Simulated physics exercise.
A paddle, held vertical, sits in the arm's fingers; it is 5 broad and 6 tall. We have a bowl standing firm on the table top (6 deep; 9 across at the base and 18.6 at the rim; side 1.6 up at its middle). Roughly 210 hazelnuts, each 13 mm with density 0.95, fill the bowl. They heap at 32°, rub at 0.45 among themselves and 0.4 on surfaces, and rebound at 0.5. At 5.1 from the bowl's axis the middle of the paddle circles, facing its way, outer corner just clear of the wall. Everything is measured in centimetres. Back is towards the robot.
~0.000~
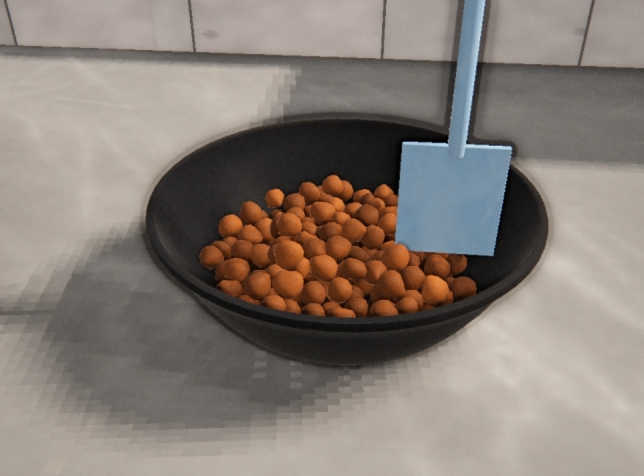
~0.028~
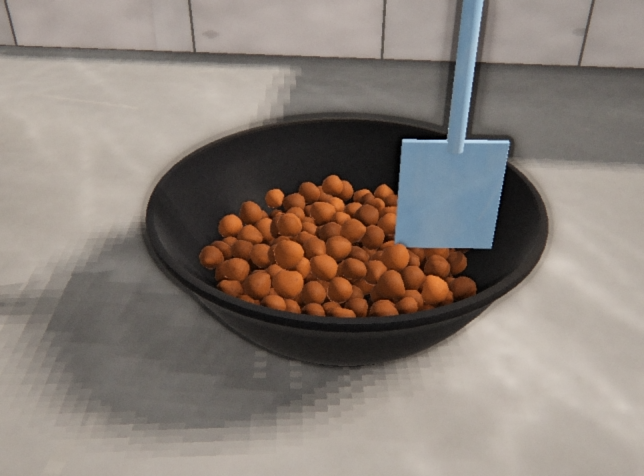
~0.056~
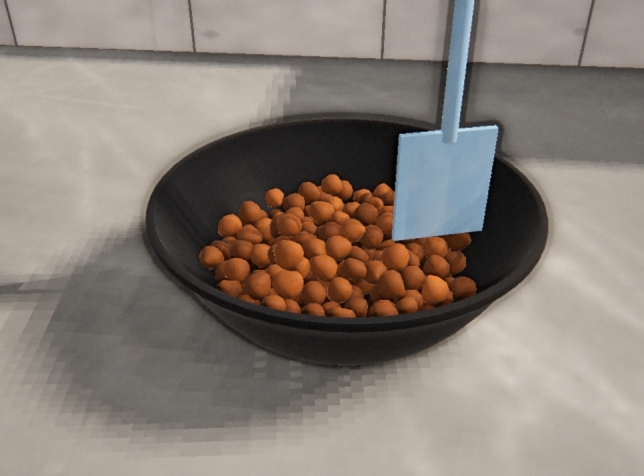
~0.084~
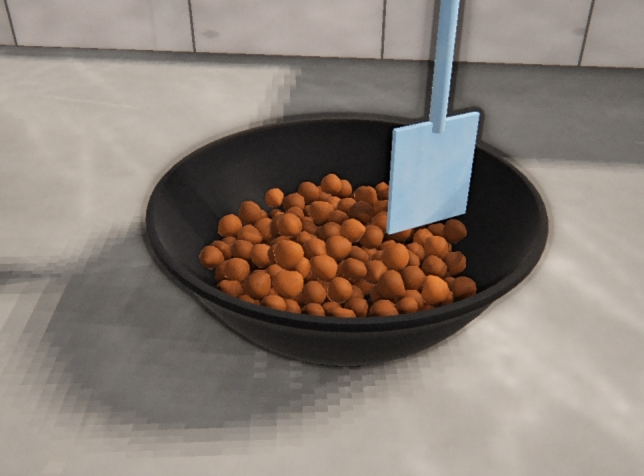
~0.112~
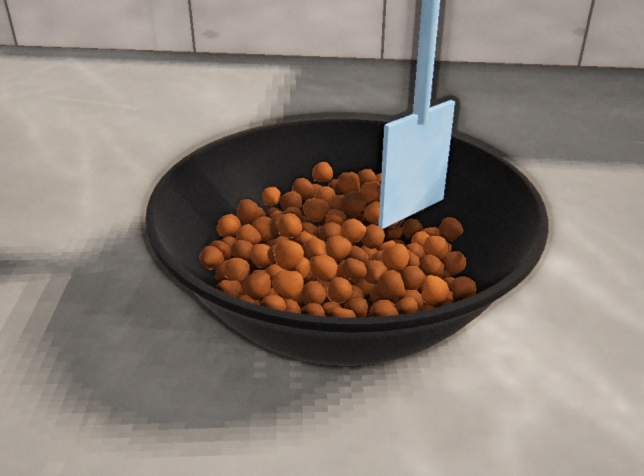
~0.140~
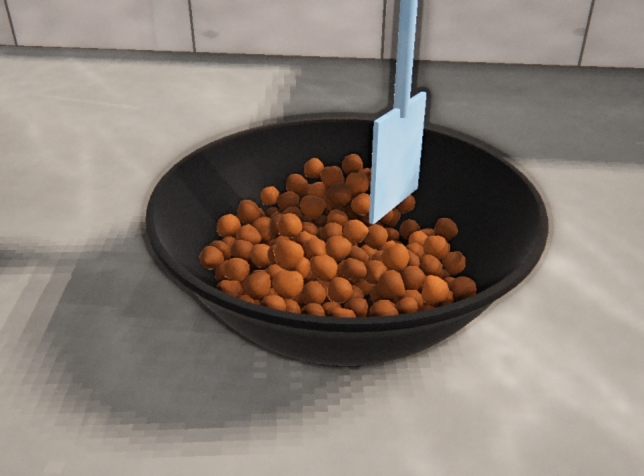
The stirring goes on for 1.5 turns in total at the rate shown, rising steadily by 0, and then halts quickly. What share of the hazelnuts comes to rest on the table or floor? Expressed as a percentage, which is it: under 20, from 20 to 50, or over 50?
The percentage is under 20.
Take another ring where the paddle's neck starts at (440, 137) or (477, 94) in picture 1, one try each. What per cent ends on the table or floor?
Roughly 15 and 0 per cent.
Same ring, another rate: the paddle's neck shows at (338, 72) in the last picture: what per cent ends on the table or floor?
About 25 %.
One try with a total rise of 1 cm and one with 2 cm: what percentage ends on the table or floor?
About 5 and 0 per cent.
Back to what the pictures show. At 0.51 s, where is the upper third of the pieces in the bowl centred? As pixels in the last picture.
Near (352, 301).
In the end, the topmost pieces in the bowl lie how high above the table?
Roughly 5.5 centimetres.
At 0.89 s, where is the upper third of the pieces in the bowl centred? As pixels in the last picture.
The centre lies near (331, 178) in the last picture.
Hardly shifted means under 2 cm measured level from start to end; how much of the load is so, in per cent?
I'd put it at about 15 in a hundred.
By 0.51 s, 248° round, highest piece 8 above the table; 208 in the bowl, 1 on the table or floor, 3 in flight or on the tool.
By 0.89 s, 76° round, highest piece 7 above the table; 199 in the bowl, 11 on the table or floor, 2 in flight or on the tool.
By 1.27 s, 180° round, highest piece 5 above the table; 193 in the bowl, 19 on the table or floor.
By 1.97 s, 180° round, highest piece 5 above the table; 193 in the bowl, 19 on the table or floor.
Final count, 193 in the bowl, 19 on the table or floor. That is 9 % on the table or floor.
